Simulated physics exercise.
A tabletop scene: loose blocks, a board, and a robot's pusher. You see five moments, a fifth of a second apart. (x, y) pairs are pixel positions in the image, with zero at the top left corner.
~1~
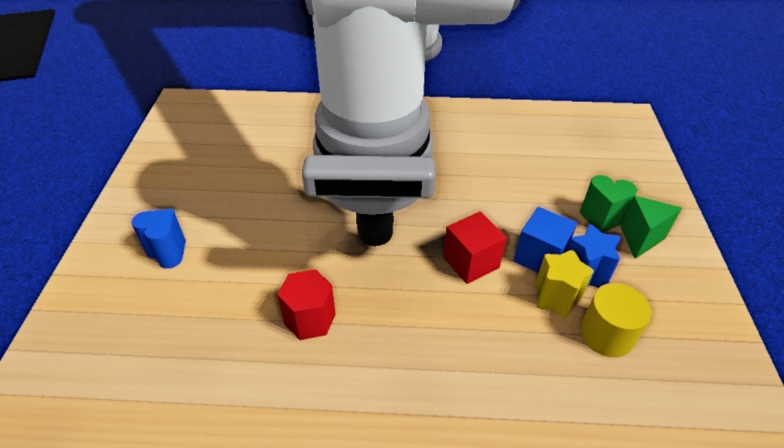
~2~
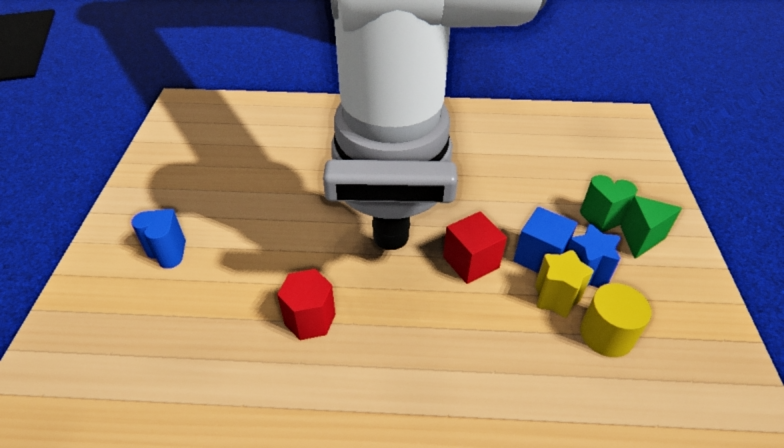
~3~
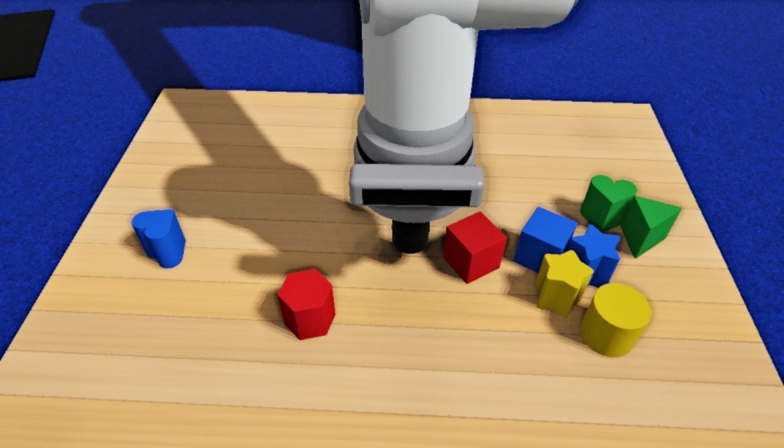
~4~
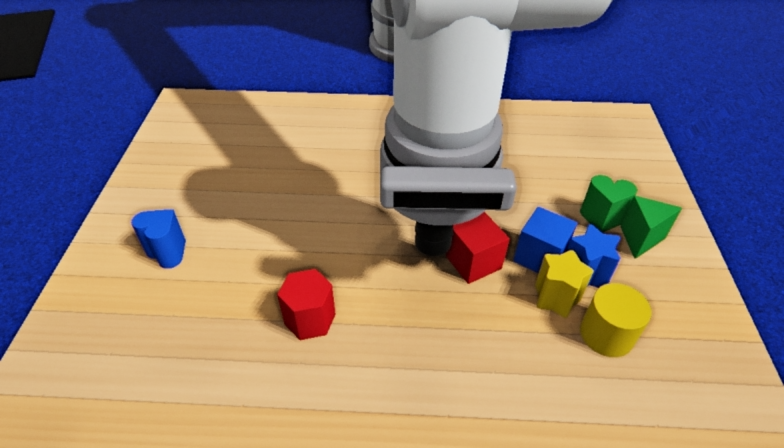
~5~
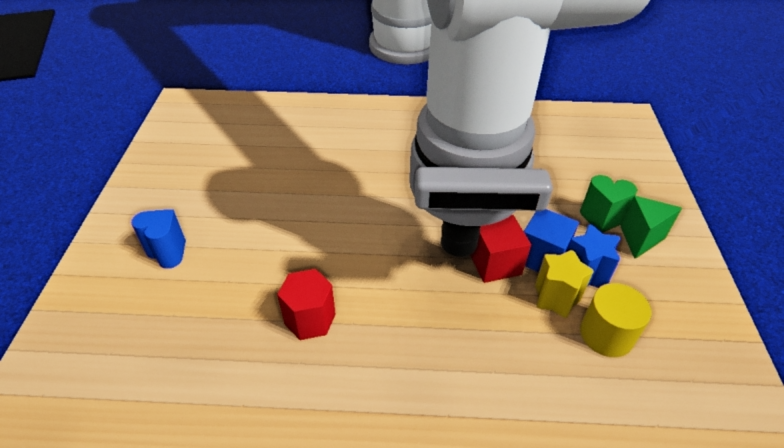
A robot arm moves right across the table and pushes the red cube rightward.
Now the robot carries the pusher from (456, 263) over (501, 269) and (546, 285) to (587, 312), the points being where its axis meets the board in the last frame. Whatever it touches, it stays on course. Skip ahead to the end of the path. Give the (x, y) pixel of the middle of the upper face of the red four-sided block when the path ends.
Its top middle is near (608, 249).
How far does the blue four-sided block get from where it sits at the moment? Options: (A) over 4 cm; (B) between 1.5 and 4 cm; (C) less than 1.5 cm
Answer: A.
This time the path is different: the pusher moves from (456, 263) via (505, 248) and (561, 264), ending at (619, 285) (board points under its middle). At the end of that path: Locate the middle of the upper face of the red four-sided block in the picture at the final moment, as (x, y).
It is at (675, 248).
What follows on the original path. One third of the way, pusher (506, 250); red four-sided block (551, 240); blue four-sided block (587, 223), turned 40° anticlockwise; yellow star-shaped block (575, 273); blue star-shaped block (630, 245), turned 60° clockwise.
Two thirds of the way, pusher (552, 266); red four-sided block (592, 244), turned 15° anticlockwise; blue four-sided block (613, 217), turned 60° anticlockwise; yellow star-shaped block (592, 283), turned 15° clockwise; blue star-shaped block (645, 246), turned 85° clockwise; yellow circle (633, 315).
At the end, pusher (595, 294); red four-sided block (608, 249), turned 35° anticlockwise; blue four-sided block (616, 216), turned 70° anticlockwise; yellow star-shaped block (639, 315), turned 20° clockwise; blue star-shaped block (654, 246), turned 90° clockwise; yellow circle (678, 353).
